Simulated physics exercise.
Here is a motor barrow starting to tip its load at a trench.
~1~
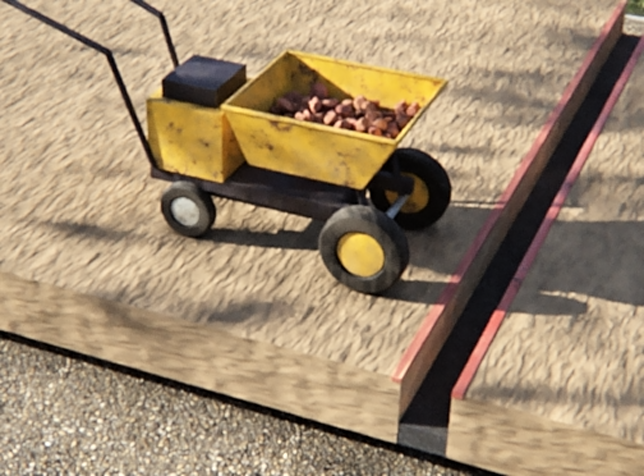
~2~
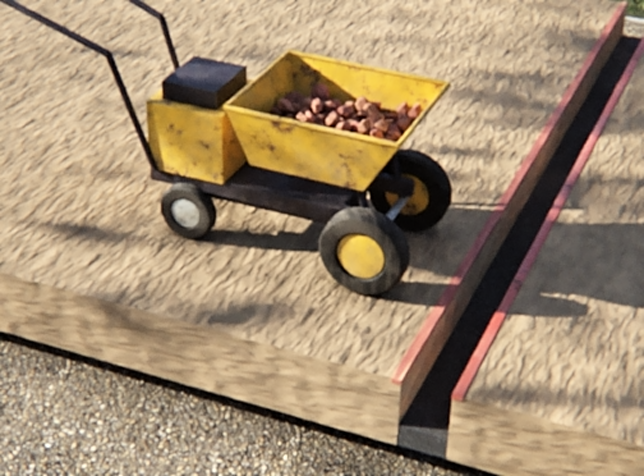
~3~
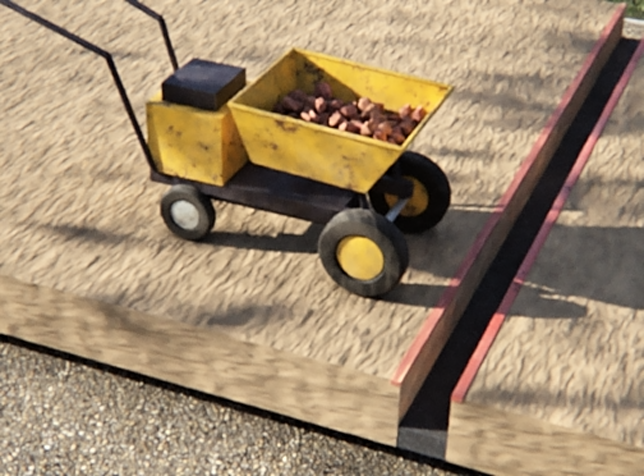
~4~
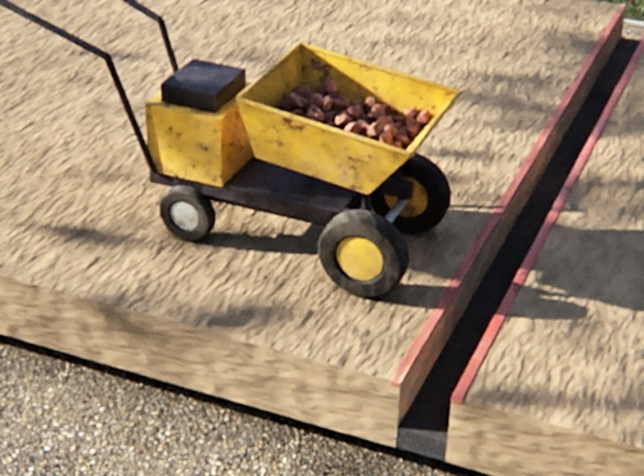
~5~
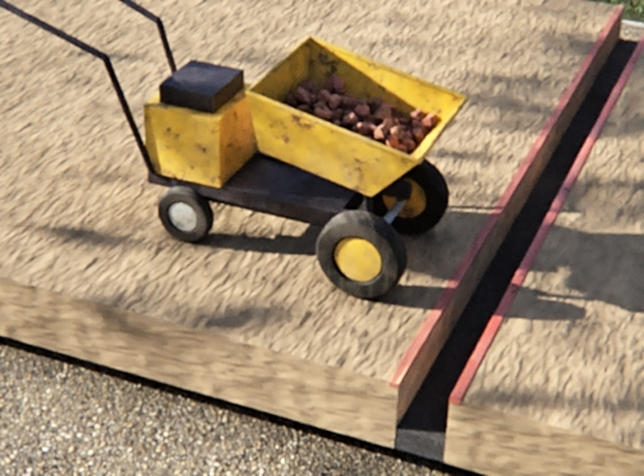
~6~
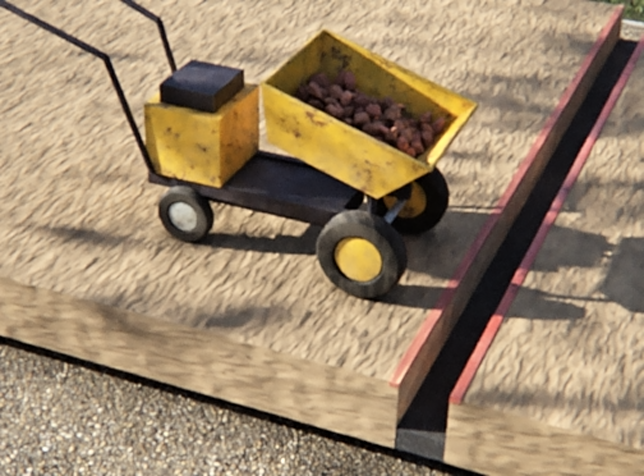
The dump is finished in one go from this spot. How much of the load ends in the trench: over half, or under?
The trench takes only the smaller part.
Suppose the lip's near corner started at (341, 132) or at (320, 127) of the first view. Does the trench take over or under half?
One: Most of it. Two: The larger part.
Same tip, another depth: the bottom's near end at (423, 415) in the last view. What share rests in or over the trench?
Near 20 %.
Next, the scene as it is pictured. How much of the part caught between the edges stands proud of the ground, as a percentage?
Some 0 per cent.
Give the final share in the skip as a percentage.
It comes to 5 per cent or so.
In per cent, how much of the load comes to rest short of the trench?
Close to 0 per cent.
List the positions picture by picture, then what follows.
In the first picture, lip of the skip near (396, 143), level; top of the load near (344, 110), lumps of rubble; first edge of the trench near (421, 336); far edge near (480, 352), the trench under half as wide as the skip, and about as deep as wide.
In the second picture, lip of the skip near (398, 146), level; top of the load near (346, 112).
In the third picture, lip of the skip near (403, 150), tipped barely; top of the load near (337, 118).
In the fourth picture, lip of the skip near (410, 155), tipped a little; top of the load near (328, 117).
In the fifth picture, lip of the skip near (418, 162), tipped a little; top of the load near (321, 109).
In the sixth picture, lip of the skip near (430, 169), tipped clearly; top of the load near (332, 105); first edge of the trench near (419, 341); far edge near (477, 357).
Shortly afterwards, skip tipped steeply; the whole lot in the skip.
Next, skip tipped right over; all but a few in the skip; a little beyond it; only a few falling.
Some moments later, skip tipped right over; near a quarter in the skip; a little in or heaped over the trench; the bulk beyond it.
In the end, skip tipped right over; a little in the skip; near a quarter in or heaped over the trench; the bulk beyond it.
